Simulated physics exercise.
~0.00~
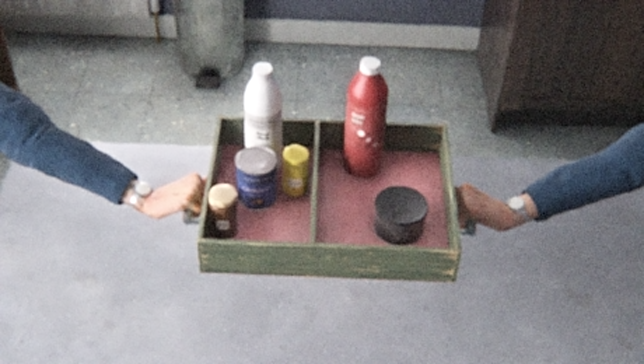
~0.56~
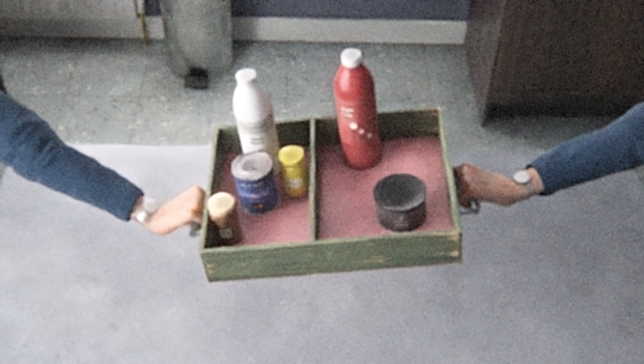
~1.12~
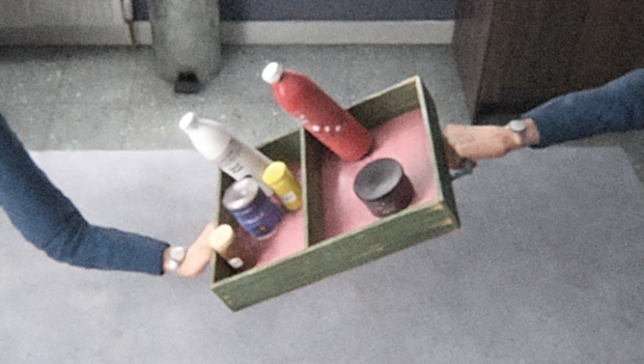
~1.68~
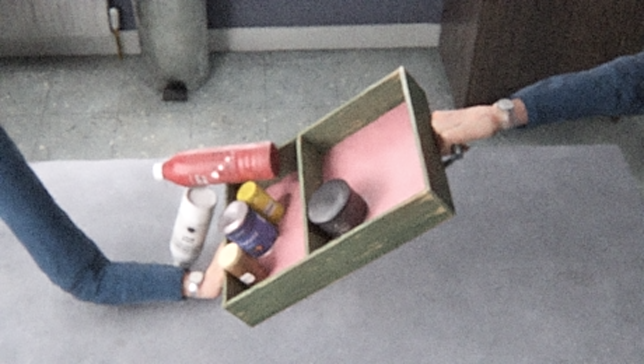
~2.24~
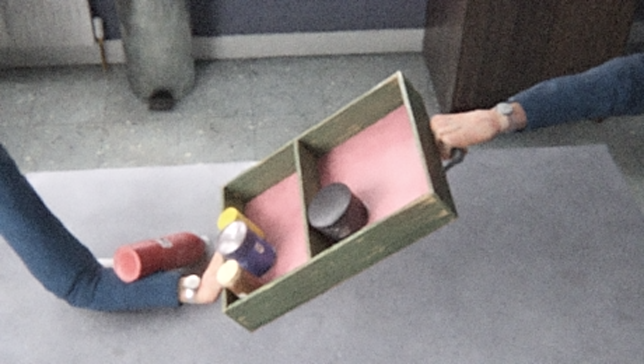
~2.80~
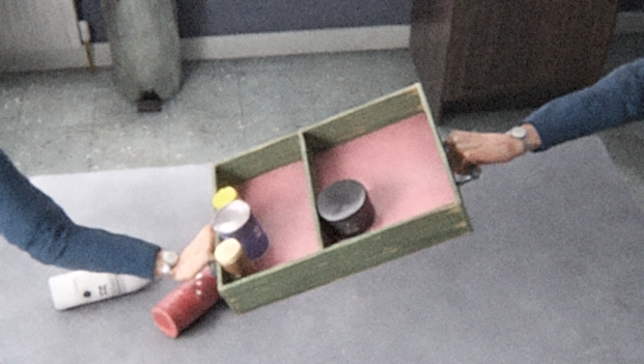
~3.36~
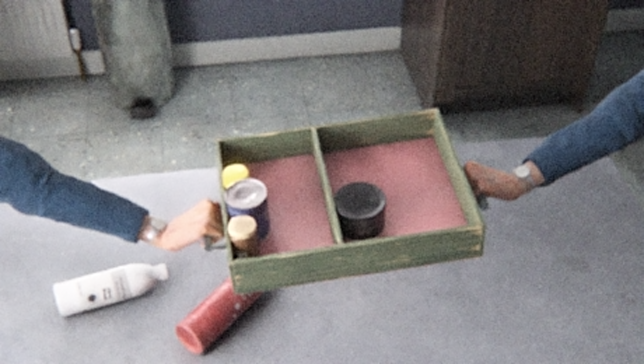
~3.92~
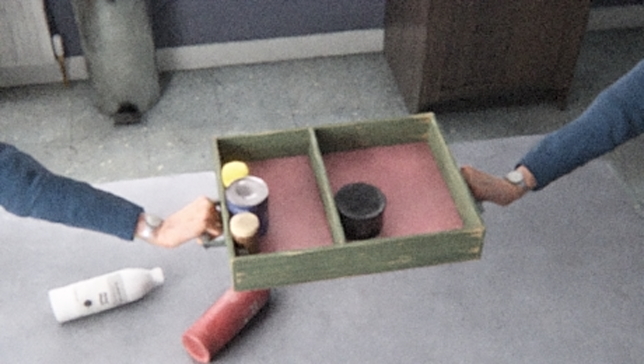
A green-sided, open crate with a pink base, held by a hand at each end, tips down to the left with bottles, small containers and a black tub inside. The tall red and white bottles lean left, then topple over the low end and drop out. Meanwhile the black tub slides to the divider, and the yellow shaker and blue tin shift toward the left wall. The hands then swing the crate back to level. It ends with both bottles lying on the grey surface below, while the tub, tin, yellow shaker and brown shaker stay inside.
